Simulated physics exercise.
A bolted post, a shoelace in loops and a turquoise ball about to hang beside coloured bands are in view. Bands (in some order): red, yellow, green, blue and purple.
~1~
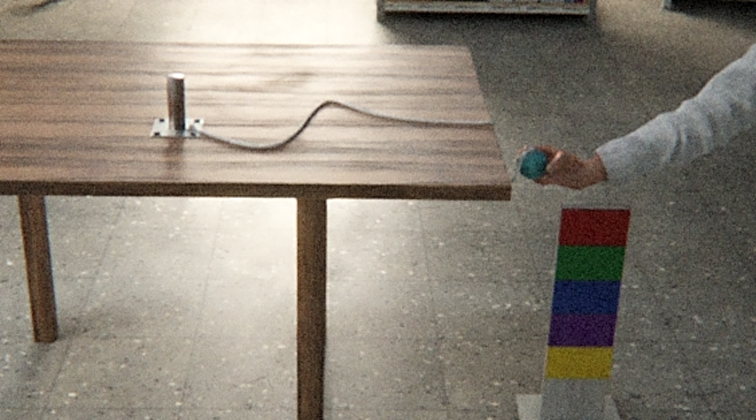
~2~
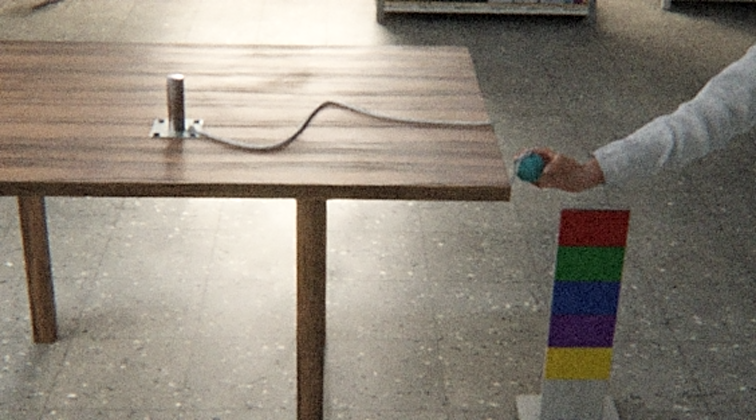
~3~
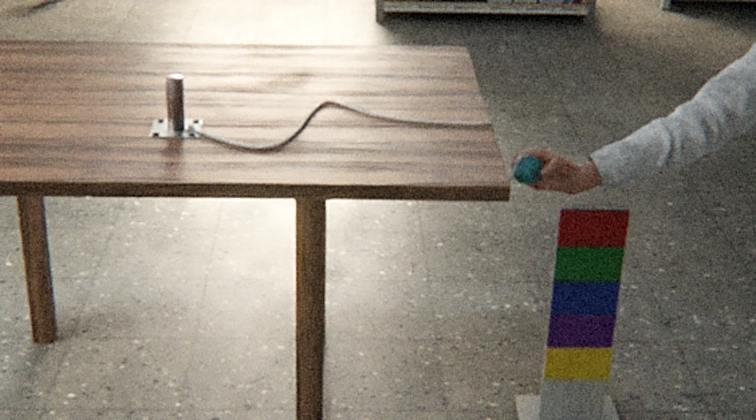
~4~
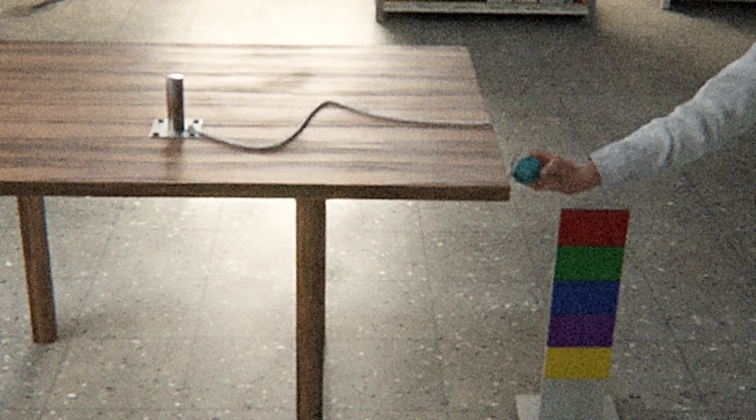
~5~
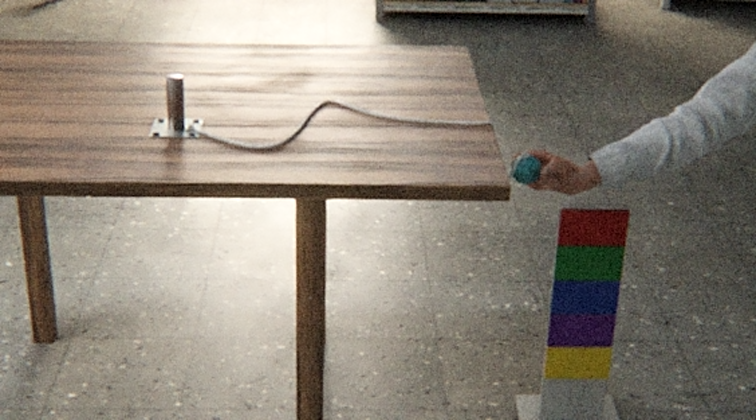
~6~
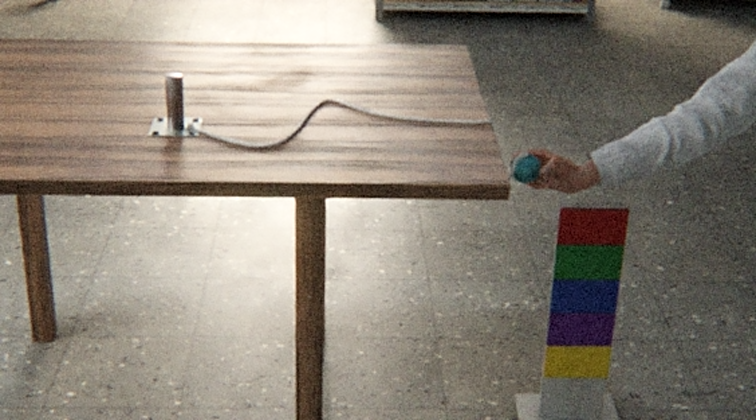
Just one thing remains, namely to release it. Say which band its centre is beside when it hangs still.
Its centre is beside the purple band.
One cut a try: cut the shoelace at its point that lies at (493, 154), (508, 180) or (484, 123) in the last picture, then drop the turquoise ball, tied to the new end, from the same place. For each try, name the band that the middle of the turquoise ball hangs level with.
Here's the sequence: Green; next: Blue; last: Red.
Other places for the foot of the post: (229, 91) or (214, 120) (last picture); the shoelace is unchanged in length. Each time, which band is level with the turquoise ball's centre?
The first case gives yellow, the second gives yellow.
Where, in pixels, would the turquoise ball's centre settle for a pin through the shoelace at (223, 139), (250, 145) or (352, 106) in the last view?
In order of the tries: About (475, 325), then (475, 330), then (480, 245).
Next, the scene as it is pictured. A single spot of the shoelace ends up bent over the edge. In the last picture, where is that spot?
Near pixel (380, 114).
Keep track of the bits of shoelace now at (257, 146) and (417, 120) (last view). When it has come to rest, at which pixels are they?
The first one ends up at (276, 126) and the second one at (490, 167).
A little later, ball near (511, 311); level with blue.
Next, ball near (451, 343); level with purple.
Later still, ball near (488, 349); level with purple.
When it is over, ball near (475, 348); level with purple. Its middle rests at the purple band.
